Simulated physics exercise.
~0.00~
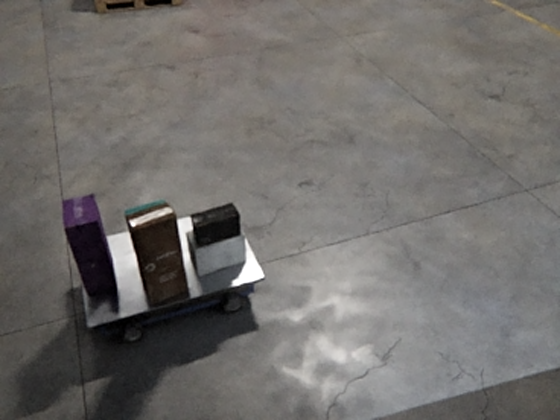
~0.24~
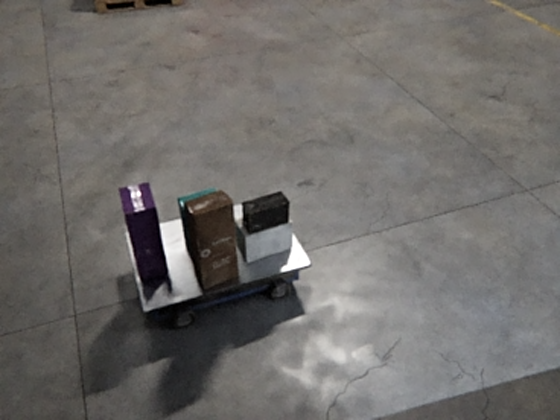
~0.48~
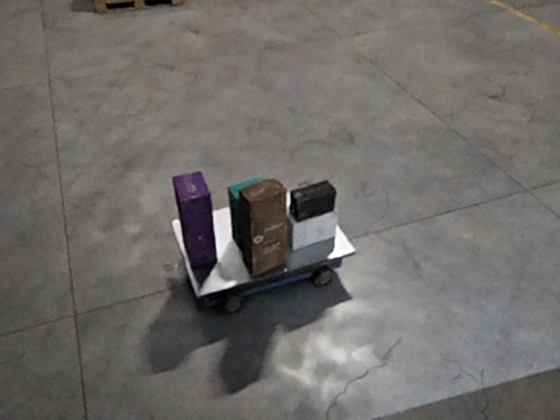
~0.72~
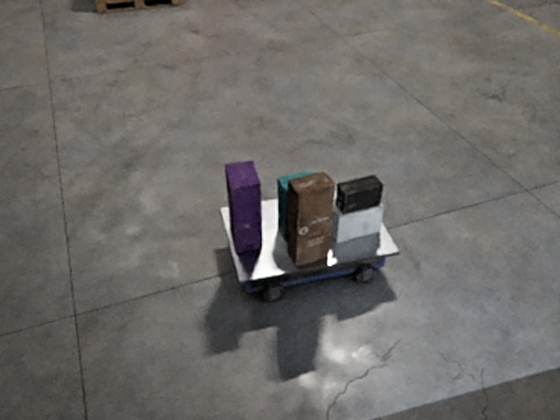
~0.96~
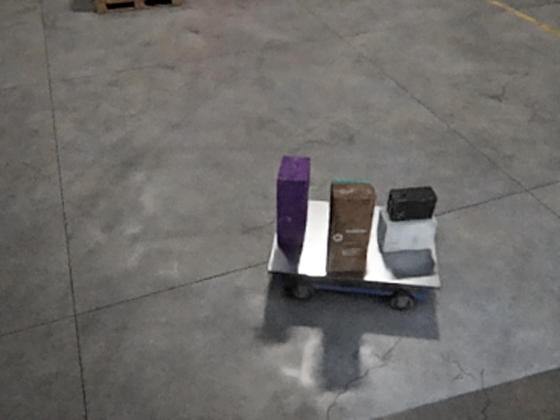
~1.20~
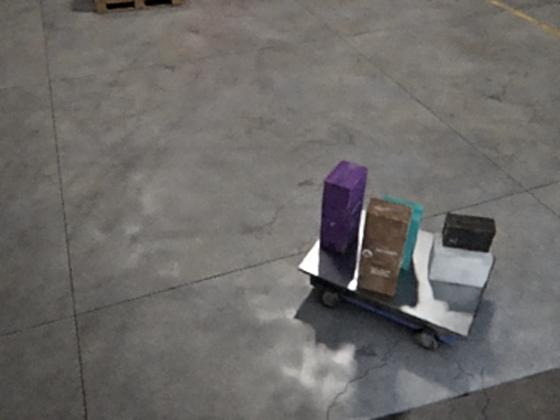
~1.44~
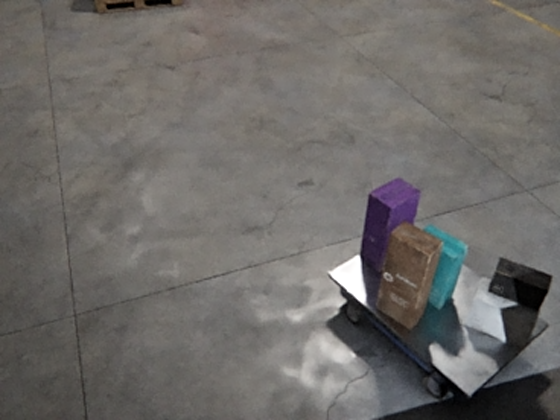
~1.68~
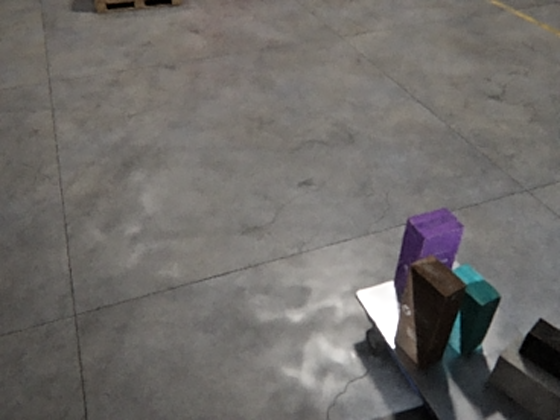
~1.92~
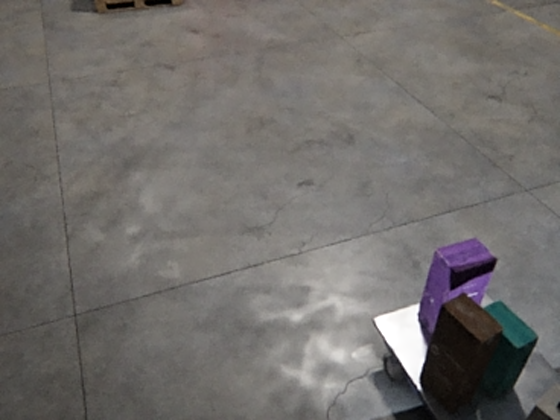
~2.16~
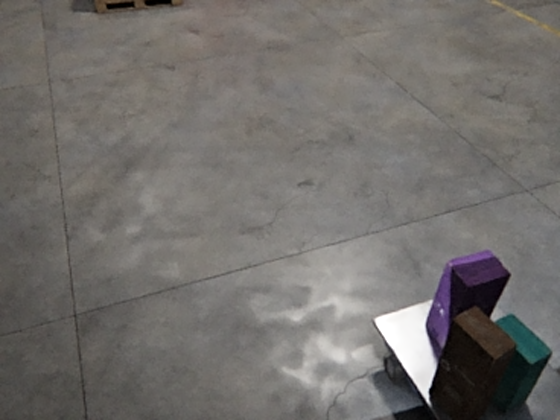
On a concrete floor, a flat cart carrying purple, brown, turquoise, black and white boxes rolled rightward, then curved toward the bottom right corner and slowed to a stop partly out of view, the purple, brown and turquoise boxes still upright on it.
